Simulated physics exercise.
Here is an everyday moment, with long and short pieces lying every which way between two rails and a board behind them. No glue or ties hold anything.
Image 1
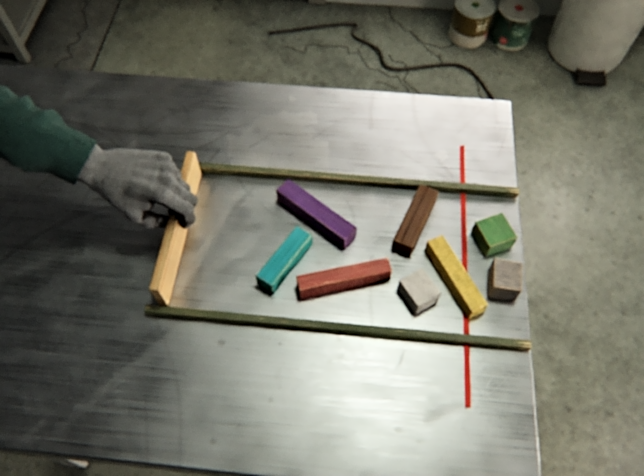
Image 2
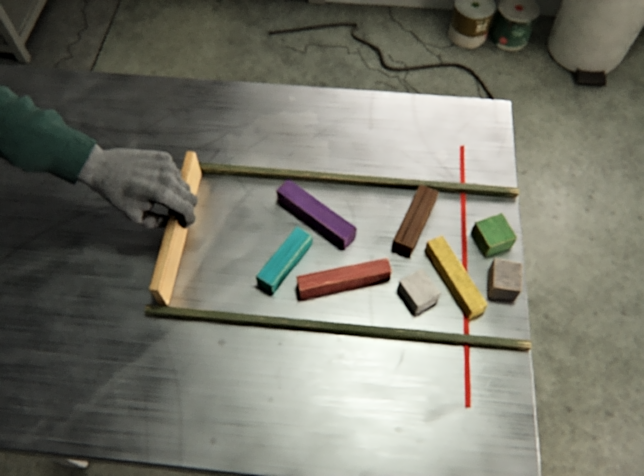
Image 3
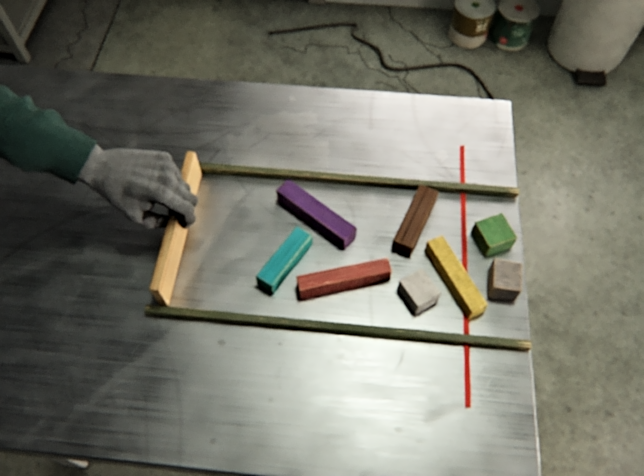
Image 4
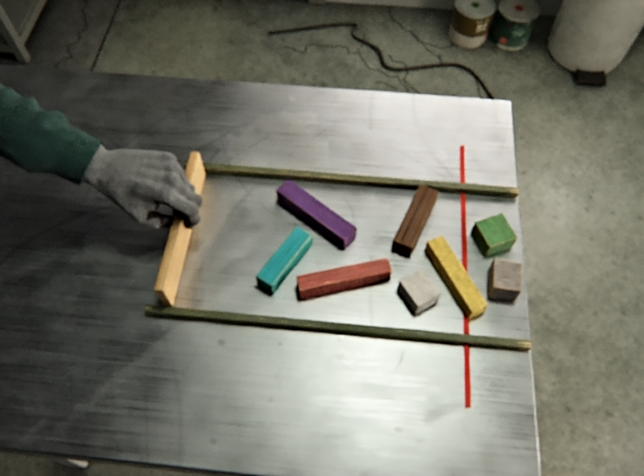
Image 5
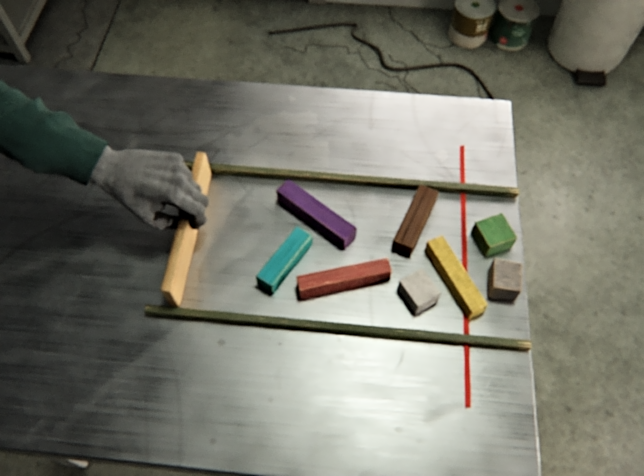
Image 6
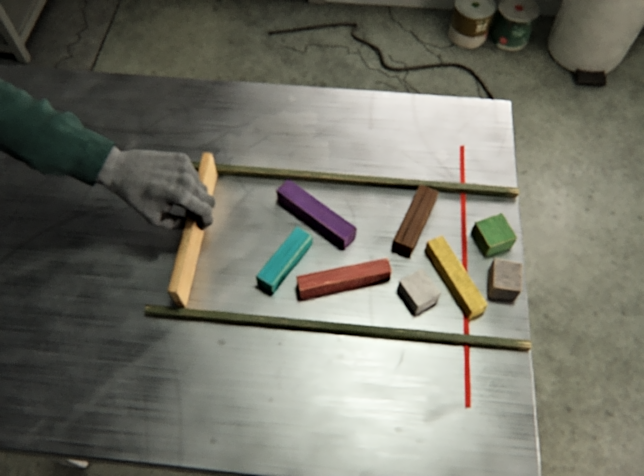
Wooden board held by a gloved hand sliding slightly right between two rails, the scattered coloured blocks and sticks lying still.
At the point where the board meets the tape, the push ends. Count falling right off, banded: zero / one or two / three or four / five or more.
Band: Three or four.
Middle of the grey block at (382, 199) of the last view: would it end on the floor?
From that start it hangs on.
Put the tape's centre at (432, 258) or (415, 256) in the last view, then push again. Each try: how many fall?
The counts would come to 2 and 1.
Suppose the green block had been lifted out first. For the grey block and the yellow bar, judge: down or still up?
Final state: Grey block off, yellow bar off.
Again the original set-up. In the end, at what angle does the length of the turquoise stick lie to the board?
Somewhere near 0 degrees, I'd say.
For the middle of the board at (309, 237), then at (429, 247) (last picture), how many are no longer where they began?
Counts: 3 and 8.
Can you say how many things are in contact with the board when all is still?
Well, it touches 1.
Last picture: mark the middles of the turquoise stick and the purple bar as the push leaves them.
One is at about (476, 272), the other at about (494, 236).
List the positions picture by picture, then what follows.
In the first picture, grey block (505, 280); green block (494, 235); yellow bar (455, 276); board (178, 226); tape (465, 260).
In the second picture, green block (493, 235); turquoise stick (285, 259).
In the third picture, yellow bar (455, 276); red bar (344, 278).
In the fourth picture, grey block (505, 280); white block (419, 291).
In the fifth picture, green block (493, 235); brown stick (415, 220).
In the sixth picture, grey block (505, 280); green block (493, 235); yellow bar (455, 276); board (195, 227); tape (465, 260).
Soon after, none off yet; grey block at rest near (505, 280); green block at rest near (493, 235); yellow bar at rest near (455, 276).
At rest, the number that fall off is three or four; fallen, yellow bar, green block and grey block.
